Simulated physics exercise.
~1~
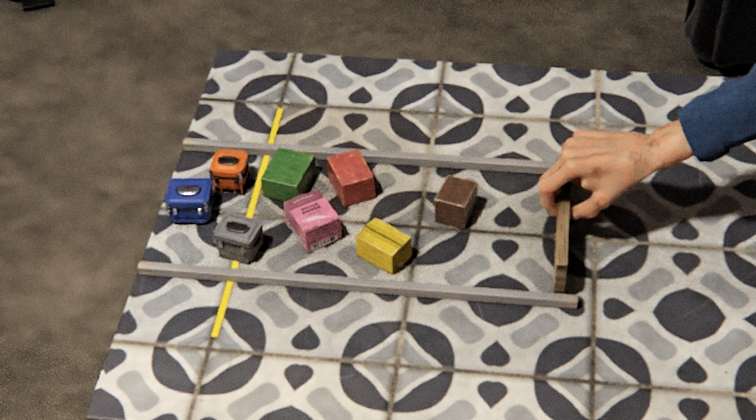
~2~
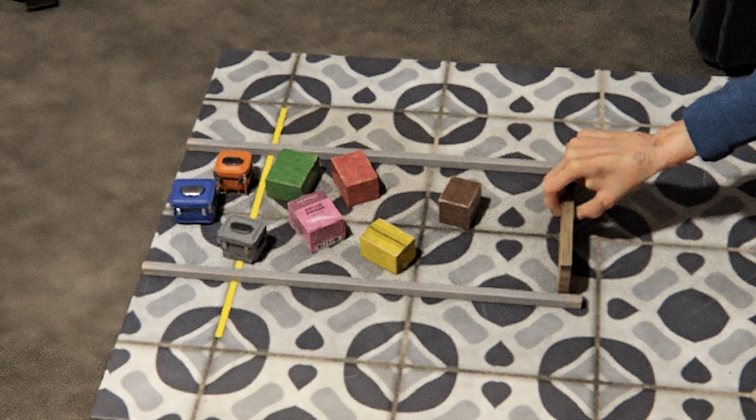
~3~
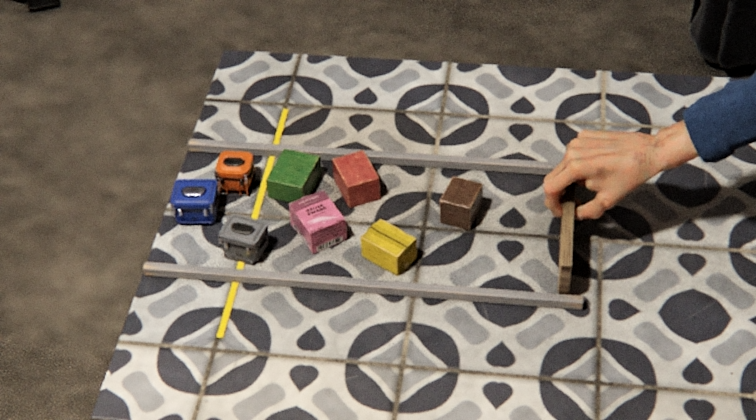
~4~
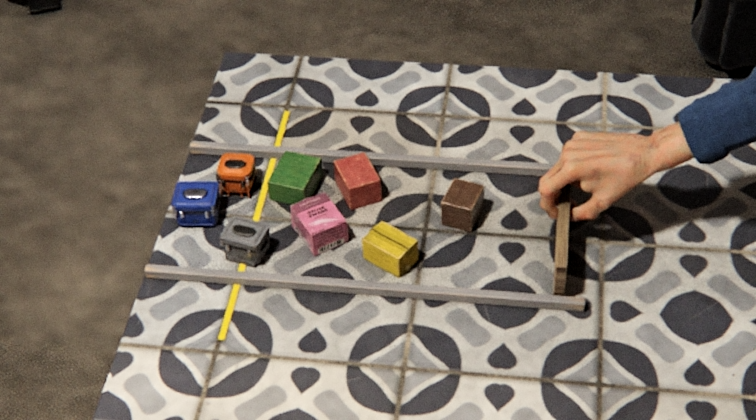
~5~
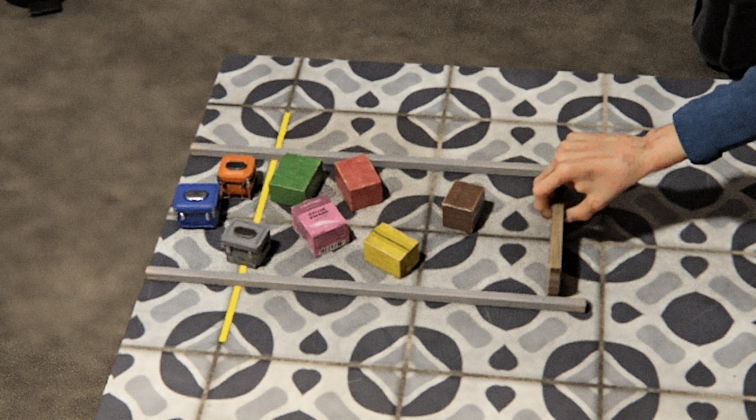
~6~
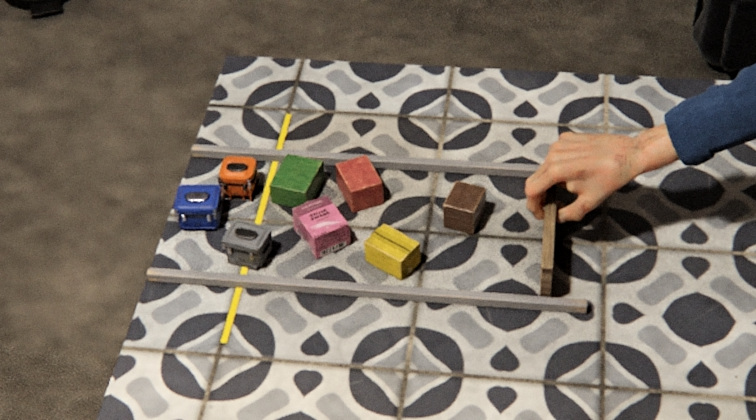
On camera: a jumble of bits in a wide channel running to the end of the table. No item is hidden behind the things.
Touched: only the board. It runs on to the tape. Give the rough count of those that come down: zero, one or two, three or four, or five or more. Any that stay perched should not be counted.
After that push only one or two come off the table.
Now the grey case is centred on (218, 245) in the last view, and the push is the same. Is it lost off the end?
Result: It remains there.
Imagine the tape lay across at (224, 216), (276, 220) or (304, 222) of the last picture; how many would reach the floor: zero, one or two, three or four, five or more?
Taking the tapes one at a time, the count is three to four, then 1 or 2, then zero.
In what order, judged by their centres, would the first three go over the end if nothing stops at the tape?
Orange case, blue case, green block.
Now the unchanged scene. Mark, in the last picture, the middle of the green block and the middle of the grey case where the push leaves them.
Green block at about (197, 165), grey case at about (176, 250).
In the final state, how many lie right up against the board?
Result: 3 in all.
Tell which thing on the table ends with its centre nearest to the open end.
That's the green block, it ends up nearest.
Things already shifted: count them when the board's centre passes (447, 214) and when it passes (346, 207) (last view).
1 by the first point, 6 by the second.
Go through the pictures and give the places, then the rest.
The first frame shows blue case (191, 201); orange case (230, 172); grey case (240, 238); board (563, 218); tape (250, 212).
The second frame shows orange case (234, 172); brown block (460, 202).
The third frame shows grey case (245, 239); board (568, 218).
The fourth frame shows blue case (197, 204); red block (358, 181).
The fifth frame shows orange case (238, 177); green block (296, 180).
The sixth frame shows blue case (199, 208); orange case (239, 178); grey case (248, 244); board (549, 221); tape (259, 218).
A little later, none off yet; blue case at rest near (199, 208); orange case at rest near (239, 178); grey case at rest near (248, 244).
Next, none off yet; blue case at rest near (199, 208); orange case moving near (233, 177); grey case at rest near (248, 244).
When it is over, the number that fall off is one or two; down, orange case and blue case.
